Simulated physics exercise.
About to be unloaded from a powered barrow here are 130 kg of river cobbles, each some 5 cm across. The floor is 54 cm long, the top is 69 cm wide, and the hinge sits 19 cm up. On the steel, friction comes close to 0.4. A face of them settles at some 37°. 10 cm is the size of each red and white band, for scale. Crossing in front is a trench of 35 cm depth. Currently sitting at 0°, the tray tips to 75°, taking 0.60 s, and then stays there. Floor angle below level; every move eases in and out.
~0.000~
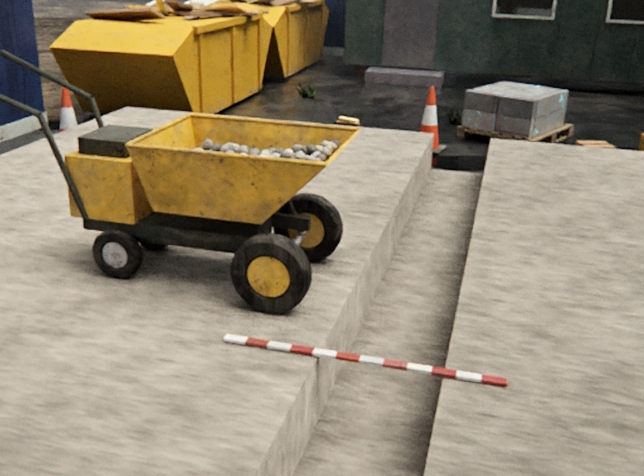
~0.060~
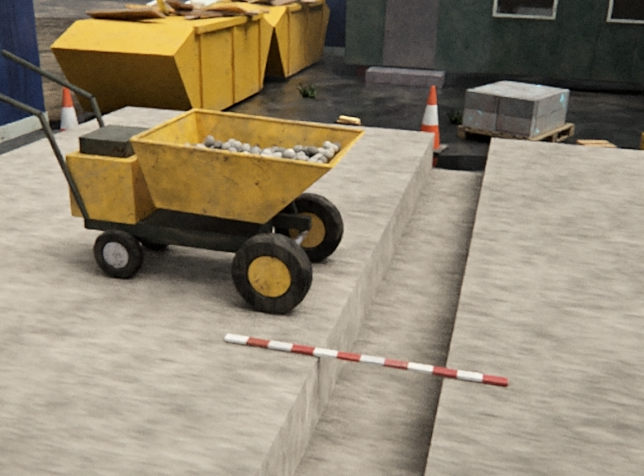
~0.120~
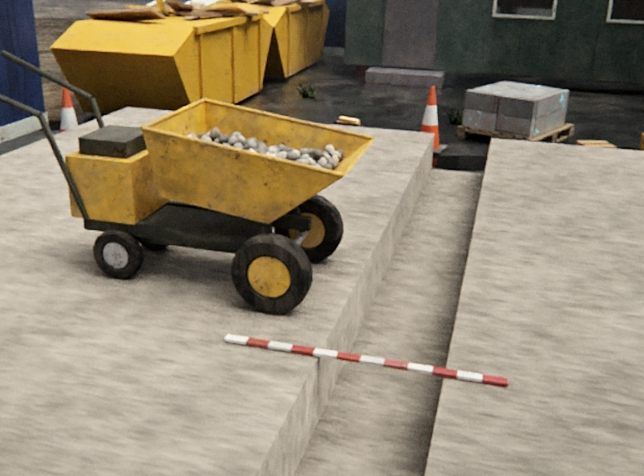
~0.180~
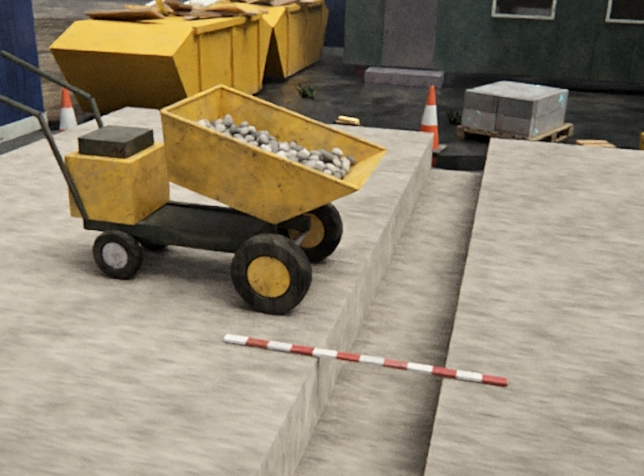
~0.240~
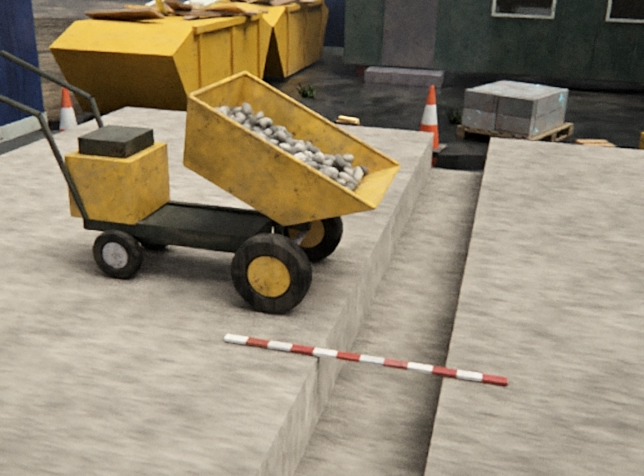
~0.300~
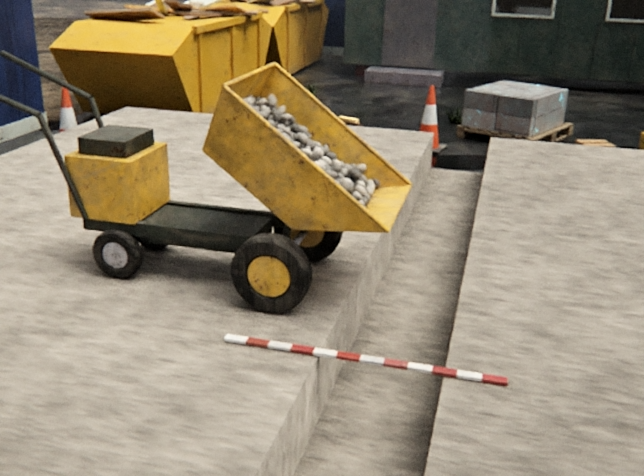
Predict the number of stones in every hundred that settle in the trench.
Close to 61 in a hundred.
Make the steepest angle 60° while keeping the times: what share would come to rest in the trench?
Close to 60 per cent then.
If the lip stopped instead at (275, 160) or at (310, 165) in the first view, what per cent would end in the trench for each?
I'd expect close to 100 per cent at the first and 80 per cent at the second.
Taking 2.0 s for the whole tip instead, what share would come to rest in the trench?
Estimate: About 85 %.
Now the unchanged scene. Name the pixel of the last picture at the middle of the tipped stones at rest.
About (443, 351).
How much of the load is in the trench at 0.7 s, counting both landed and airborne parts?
About 25 per cent by then.
After 0.4 s the floor is at 63°; 100 % in the tray; the foremost stones are at (391, 255).
After 0.7 s the floor is at 75°; 73 % in the tray, 23 % in the trench, 4 % past the trench; the foremost stones are at (473, 298).
After 1.0 s the floor is at 75°; 4 % in the tray, 57 % in the trench, 39 % past the trench; the foremost stones are past the picture's edge.
After 3.0 s the floor is at 75°; 0 % in the tray, 61 % in the trench, 39 % past the trench; the foremost stones are past the picture's edge.
